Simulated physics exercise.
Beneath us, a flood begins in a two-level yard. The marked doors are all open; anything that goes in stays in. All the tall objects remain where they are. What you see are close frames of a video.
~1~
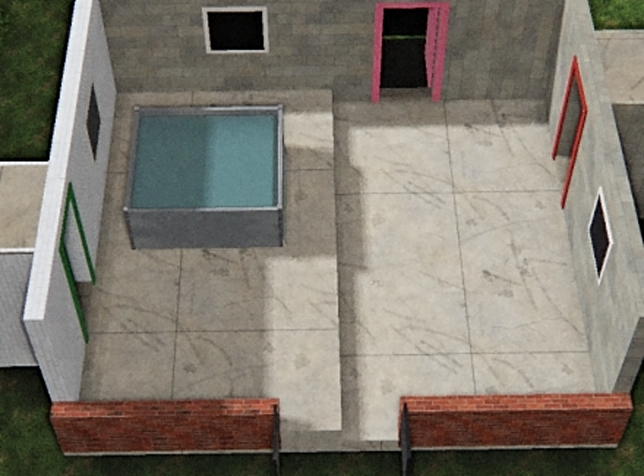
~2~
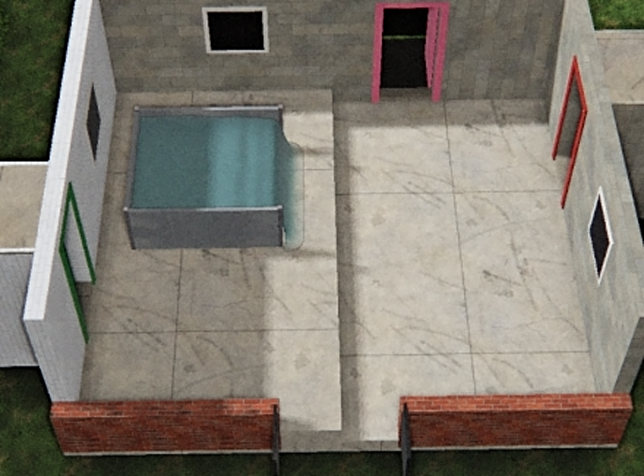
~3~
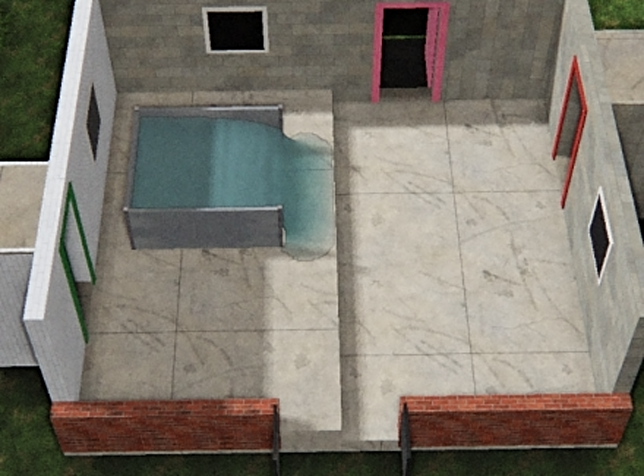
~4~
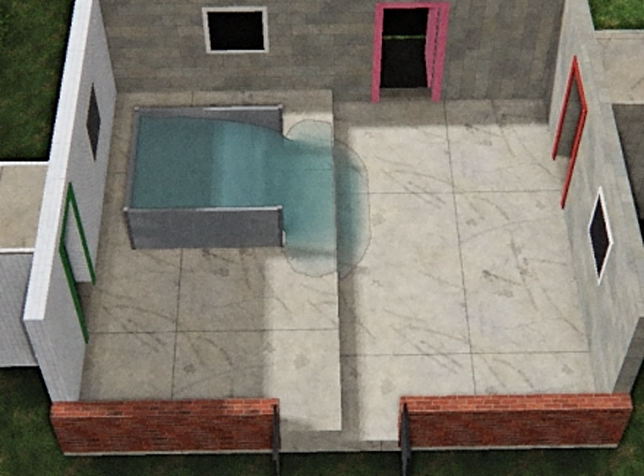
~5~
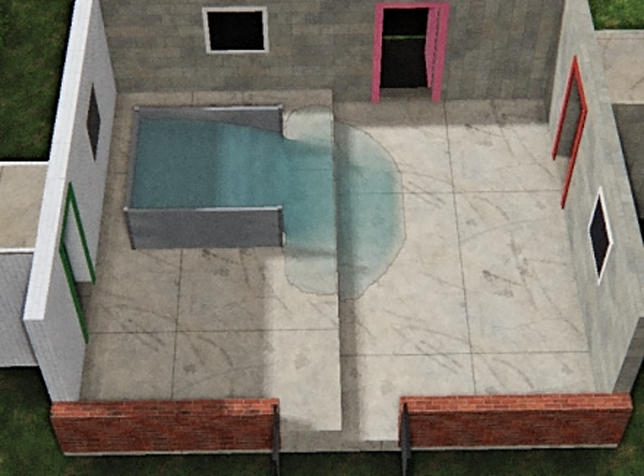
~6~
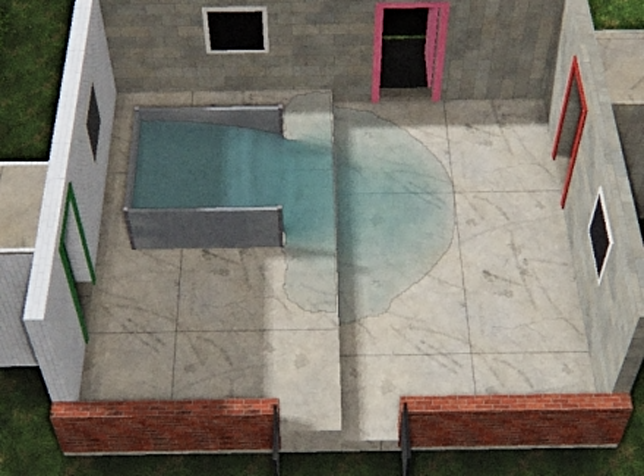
Water pouring out of the right side of a grey tank, spreading rightward over a step and across the walled yard's pale floor.
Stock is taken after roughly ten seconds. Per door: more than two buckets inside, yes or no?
Per door - red door: Yes, green door: No, pink door: Yes.
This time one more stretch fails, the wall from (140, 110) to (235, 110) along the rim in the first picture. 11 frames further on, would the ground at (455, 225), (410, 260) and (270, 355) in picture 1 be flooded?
Listed order gives left alone; left alone; left alone.
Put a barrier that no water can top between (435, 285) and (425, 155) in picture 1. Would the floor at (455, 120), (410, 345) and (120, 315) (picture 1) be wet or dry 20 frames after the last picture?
Submerged, submerged, untouched.
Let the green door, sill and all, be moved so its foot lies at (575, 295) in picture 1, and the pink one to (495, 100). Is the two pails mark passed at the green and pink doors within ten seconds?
As I see it, the green exceeds the limit while the pink exceeds the limit.
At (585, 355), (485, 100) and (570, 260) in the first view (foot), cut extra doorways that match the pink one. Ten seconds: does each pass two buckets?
Result per door, in the listed order - above the line, above the line, above the line.
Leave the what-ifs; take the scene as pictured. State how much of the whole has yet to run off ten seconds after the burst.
Close to 76 %.
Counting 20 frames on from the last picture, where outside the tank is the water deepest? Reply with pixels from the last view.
It should be close to (593, 420).
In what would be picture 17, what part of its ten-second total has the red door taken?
I'd say some 40 per cent.
A moment on, water covers 45 % of the floor; the red door under two buckets in, the green door not reached, the pink door wet at the sill, nothing in.
Next, water covers 55 % of the floor; the red door far over two buckets in, the green door not reached, the pink door under two buckets in.
Then, water covers 55 % of the floor; the red door far over two buckets in, the green door not reached, the pink door over two buckets in.
Later, water covers 60 % of the floor; the red door far over two buckets in, the green door not reached, the pink door over two buckets in.
In the end, water covers 60 % of the floor; the red door far over two buckets in, the green door not reached, the pink door over two buckets in.
